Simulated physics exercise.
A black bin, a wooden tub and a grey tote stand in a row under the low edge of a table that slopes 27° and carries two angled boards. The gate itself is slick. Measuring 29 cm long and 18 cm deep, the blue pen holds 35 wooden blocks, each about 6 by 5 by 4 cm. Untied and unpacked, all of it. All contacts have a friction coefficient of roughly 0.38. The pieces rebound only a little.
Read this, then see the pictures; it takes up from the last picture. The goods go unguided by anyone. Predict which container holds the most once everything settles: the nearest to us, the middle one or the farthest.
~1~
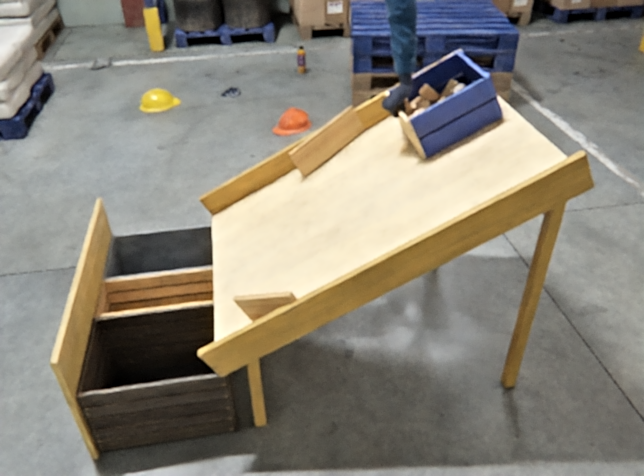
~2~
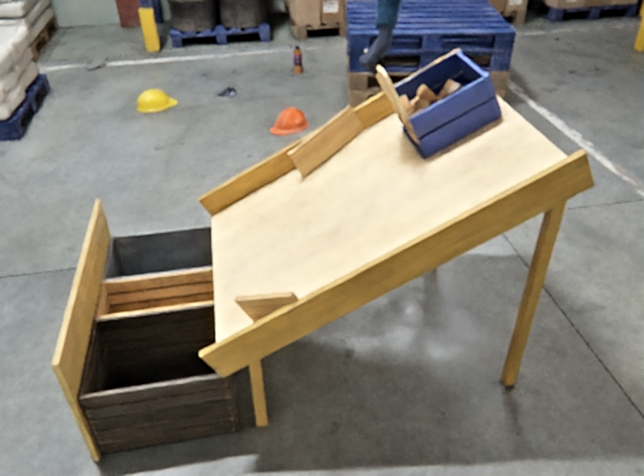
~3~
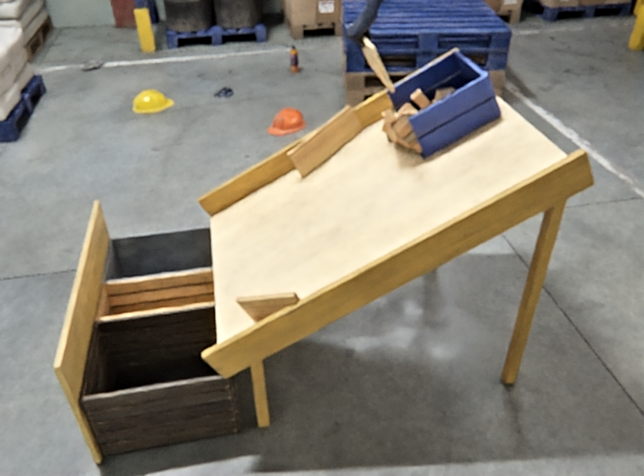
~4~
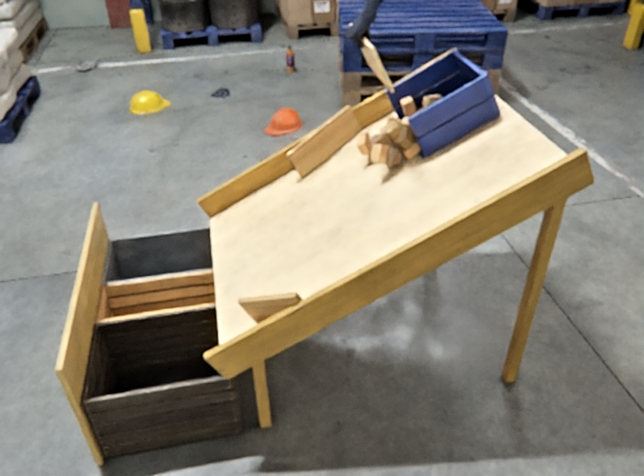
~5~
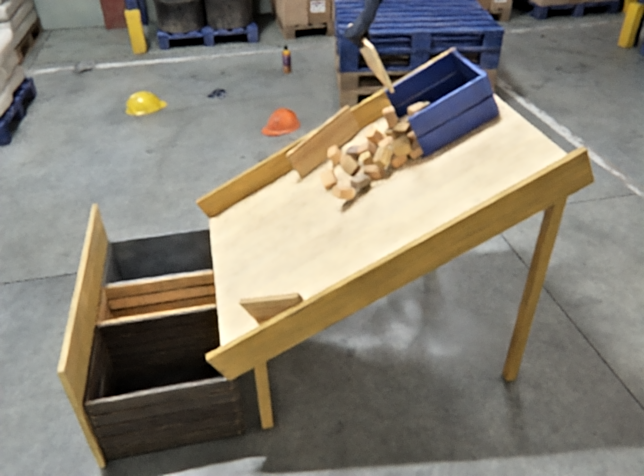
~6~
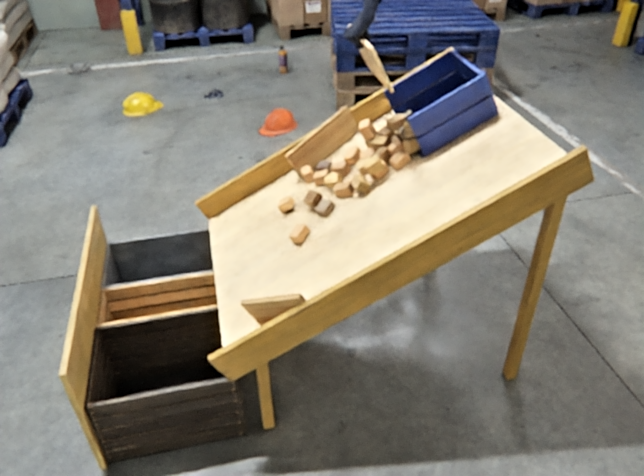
Far.
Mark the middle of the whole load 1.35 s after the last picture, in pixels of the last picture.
Roughly at pixel (146, 322).
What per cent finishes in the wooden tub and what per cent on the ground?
Around 35 per cent and 0 per cent, in that order.
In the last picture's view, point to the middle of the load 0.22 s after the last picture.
Somewhere near (335, 177) in the last picture's pixels.
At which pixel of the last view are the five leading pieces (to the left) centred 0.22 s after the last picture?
Their mean place is roughly (234, 251) in the last picture.
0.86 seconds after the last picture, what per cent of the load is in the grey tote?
Share at that moment: About 45 %.
Then, 0.22 s after the last picture, 1 still in the blue pen, 32 on the slope and 2 in the air.
Then, 0.49 s after the last picture, 1 in the black bin, 3 in the wooden tub, 2 in the grey tote, 26 on the slope and 3 in the air.
Then, 0.86 s after the last picture, 1 in the black bin, 8 in the wooden tub, 15 in the grey tote, 7 on the slope and 4 in the air.
When it is over (1.35 s after the last picture), 1 in the black bin, 12 in the wooden tub and 22 in the grey tote.
